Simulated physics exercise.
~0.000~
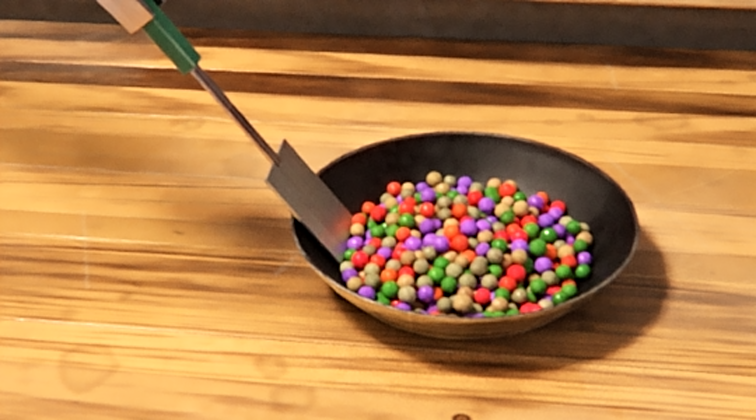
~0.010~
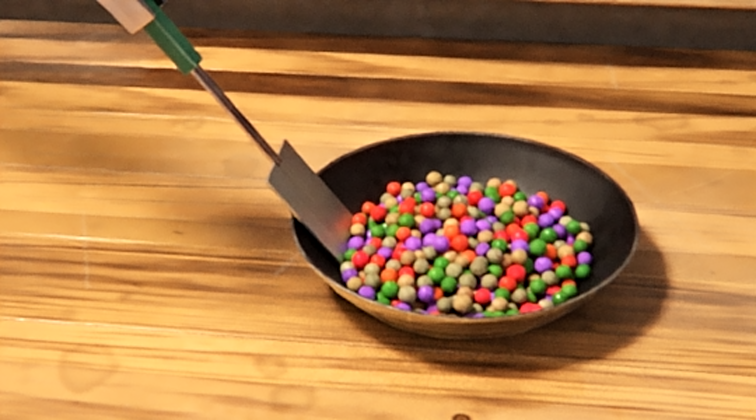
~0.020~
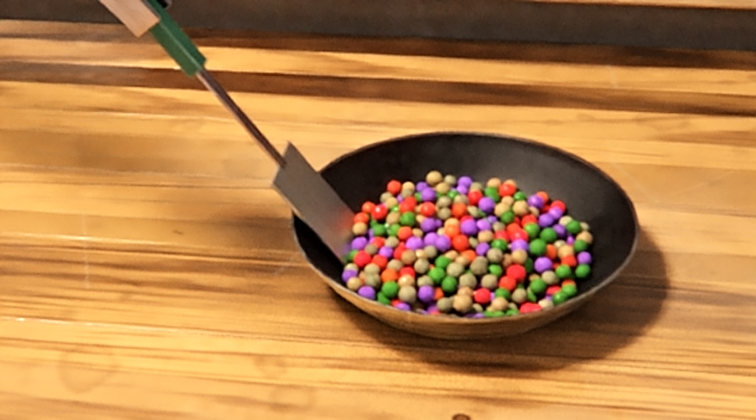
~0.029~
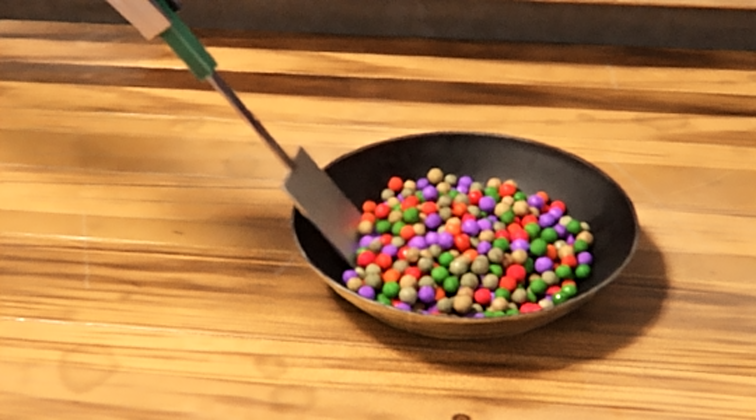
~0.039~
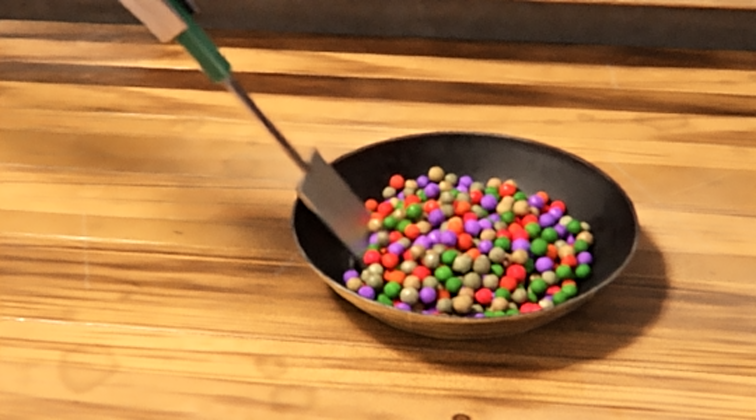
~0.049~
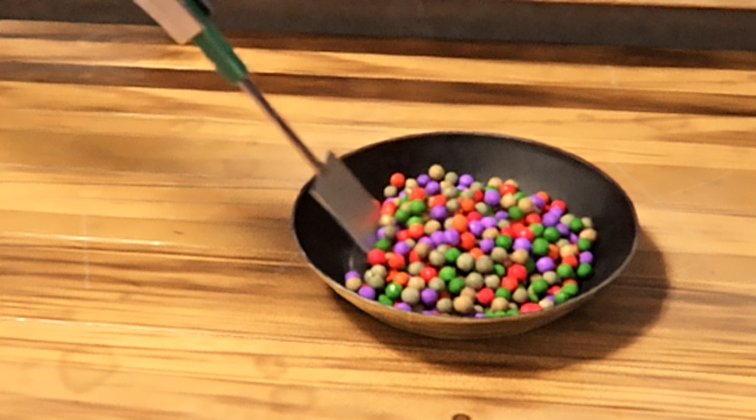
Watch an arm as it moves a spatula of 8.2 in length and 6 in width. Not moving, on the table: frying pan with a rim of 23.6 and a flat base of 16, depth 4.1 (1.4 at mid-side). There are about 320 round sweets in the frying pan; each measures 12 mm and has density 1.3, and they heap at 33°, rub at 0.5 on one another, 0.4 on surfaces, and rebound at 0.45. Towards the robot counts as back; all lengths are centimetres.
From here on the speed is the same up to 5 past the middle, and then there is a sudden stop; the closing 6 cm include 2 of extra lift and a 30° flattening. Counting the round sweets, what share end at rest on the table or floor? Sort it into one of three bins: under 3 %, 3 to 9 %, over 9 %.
Bin: 3 to 9 %.
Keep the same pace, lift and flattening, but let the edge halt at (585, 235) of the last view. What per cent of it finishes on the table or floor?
Roughly 20 per cent, I'd say.
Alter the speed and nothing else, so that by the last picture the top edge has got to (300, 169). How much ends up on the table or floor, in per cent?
Share: Roughly 0 %.
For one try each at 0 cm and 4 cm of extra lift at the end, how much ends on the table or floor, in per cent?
About 0 and 10 per cent.
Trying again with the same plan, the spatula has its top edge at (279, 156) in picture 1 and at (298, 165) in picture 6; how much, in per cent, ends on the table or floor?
Near 0 in a hundred.
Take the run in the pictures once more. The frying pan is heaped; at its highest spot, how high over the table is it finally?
Some 5.0 cm.
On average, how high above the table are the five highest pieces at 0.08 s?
Estimated height above table: Approx. 5 cm.
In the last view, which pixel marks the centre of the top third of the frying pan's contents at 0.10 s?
I'd say close to (495, 228).
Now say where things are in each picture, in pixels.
The first frame shows the spatula top edge at (275, 159), sloping 53°; upper third of the load around (461, 239), from x 350 to 585, top at y 180; 321 in the frying pan.
The second frame shows the spatula top edge at (276, 160), sloping 53°; upper third of the load around (461, 239), from x 350 to 585, top at y 180.
The third frame shows the spatula top edge at (280, 162), sloping 53°; upper third of the load around (461, 239), from x 350 to 585, top at y 180.
The fourth frame shows the spatula top edge at (291, 165), sloping 53°; upper third of the load around (452, 236), from x 350 to 585, top at y 175.
The fifth frame shows the spatula top edge at (305, 168), sloping 53°; upper third of the load around (451, 232), from x 350 to 585, top at y 175.
The sixth frame shows the spatula top edge at (321, 170), sloping 53°; upper third of the load around (453, 231), from x 355 to 590, top at y 175; 321 in the frying pan.
After 0.08 s, sloping 52°, highest piece 5 above the table; 321 in the frying pan.
After 0.10 s, sloping 42°, highest piece 7 above the table; 321 in the frying pan.
After 0.32 s, sloping 23°, highest piece 5 above the table; 304 in the frying pan, 14 on the table or floor, 3 on the blade or in flight.
After 1.37 s, sloping 23°, highest piece 5 above the table; 302 in the frying pan, 19 on the table or floor.
In the end, 302 in the frying pan, 19 on the table or floor. That is 6 % on the table or floor.
